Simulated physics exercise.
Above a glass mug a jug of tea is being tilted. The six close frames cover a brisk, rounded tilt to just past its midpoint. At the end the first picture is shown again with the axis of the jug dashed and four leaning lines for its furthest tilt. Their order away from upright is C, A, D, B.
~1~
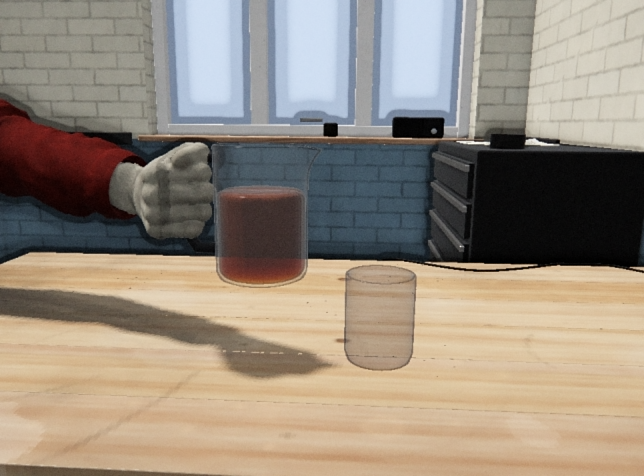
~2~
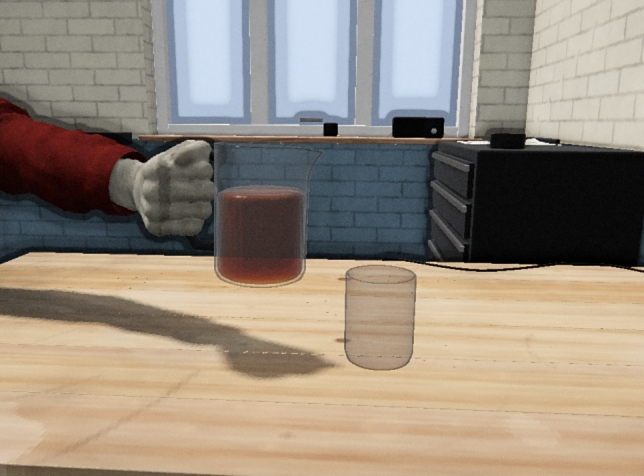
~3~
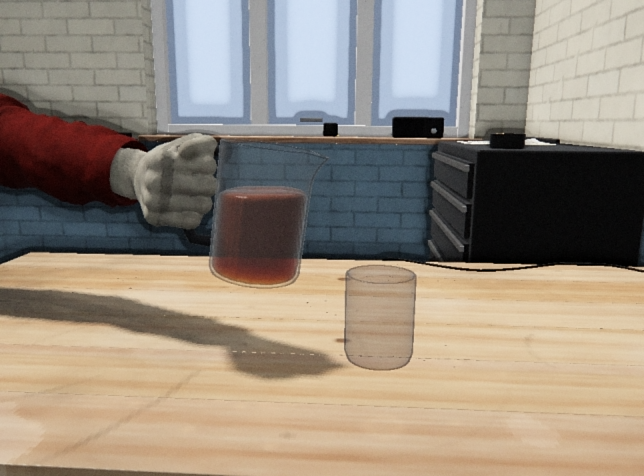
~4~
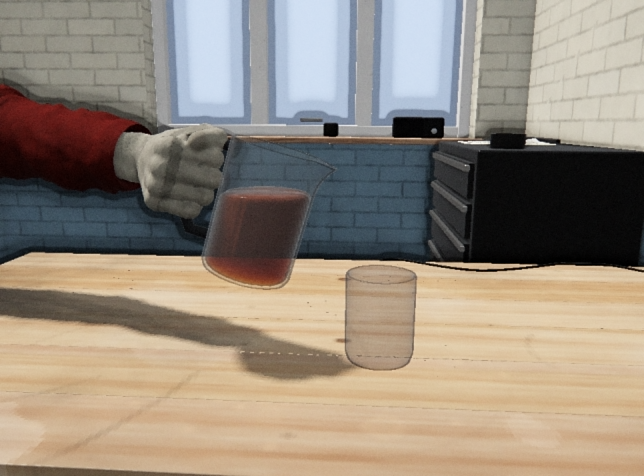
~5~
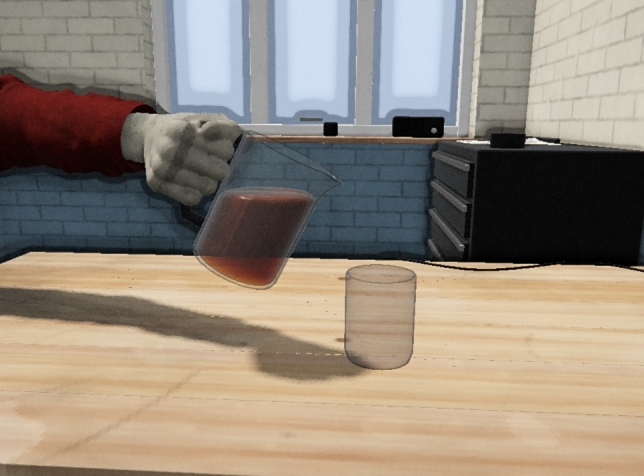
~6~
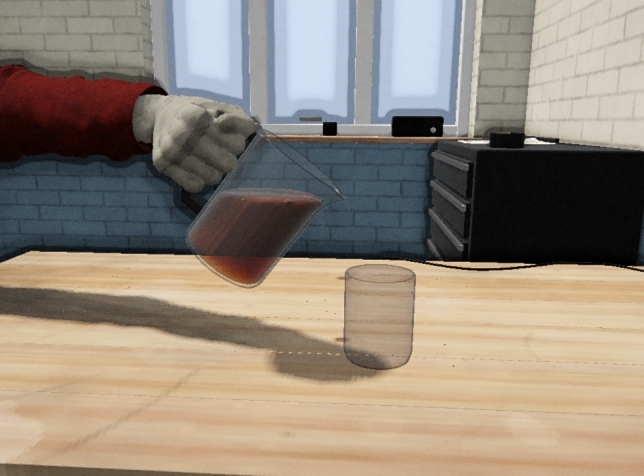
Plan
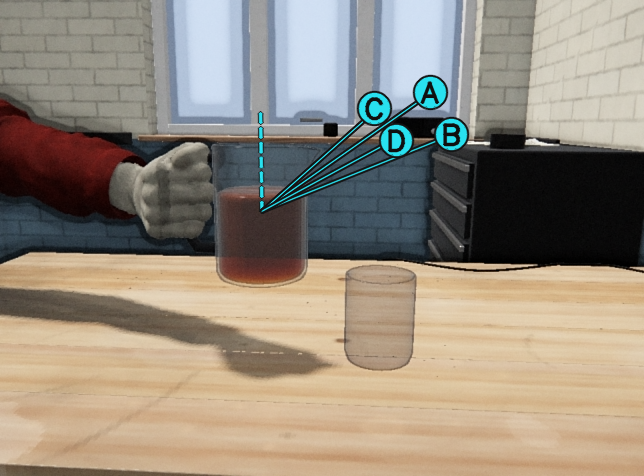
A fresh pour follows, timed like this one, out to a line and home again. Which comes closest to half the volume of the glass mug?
Mark B does it best.
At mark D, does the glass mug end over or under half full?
Under half.
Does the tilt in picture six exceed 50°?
No, it does not.
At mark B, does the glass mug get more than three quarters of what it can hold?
No.
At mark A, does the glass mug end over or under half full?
Under.
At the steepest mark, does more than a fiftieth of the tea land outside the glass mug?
No.
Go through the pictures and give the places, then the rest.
Upright, lip at (320, 149); rim of the glass mug round (381, 273); nothing has left yet.
Upright, lip at (322, 151); nothing has left yet.
Tipped about 7°, lip at (327, 158); nothing has left yet.
Tipped about 16°, lip at (335, 168); nothing has left yet.
Tipped about 26°, lip at (341, 182); nothing has left yet.
Tipped about 37°, lip at (344, 198); nothing has left yet.
On the marked copy, A at (417, 102); B at (436, 141); C at (363, 121); D at (380, 147).
If A is chosen, the glass mug ends with about 17 % of what it can hold.
If B is chosen, the glass mug ends with about 51 % of what it can hold.
If C is chosen, the glass mug ends with about 7 % of what it can hold.
If D is chosen, the glass mug ends with about 32 % of what it can hold.
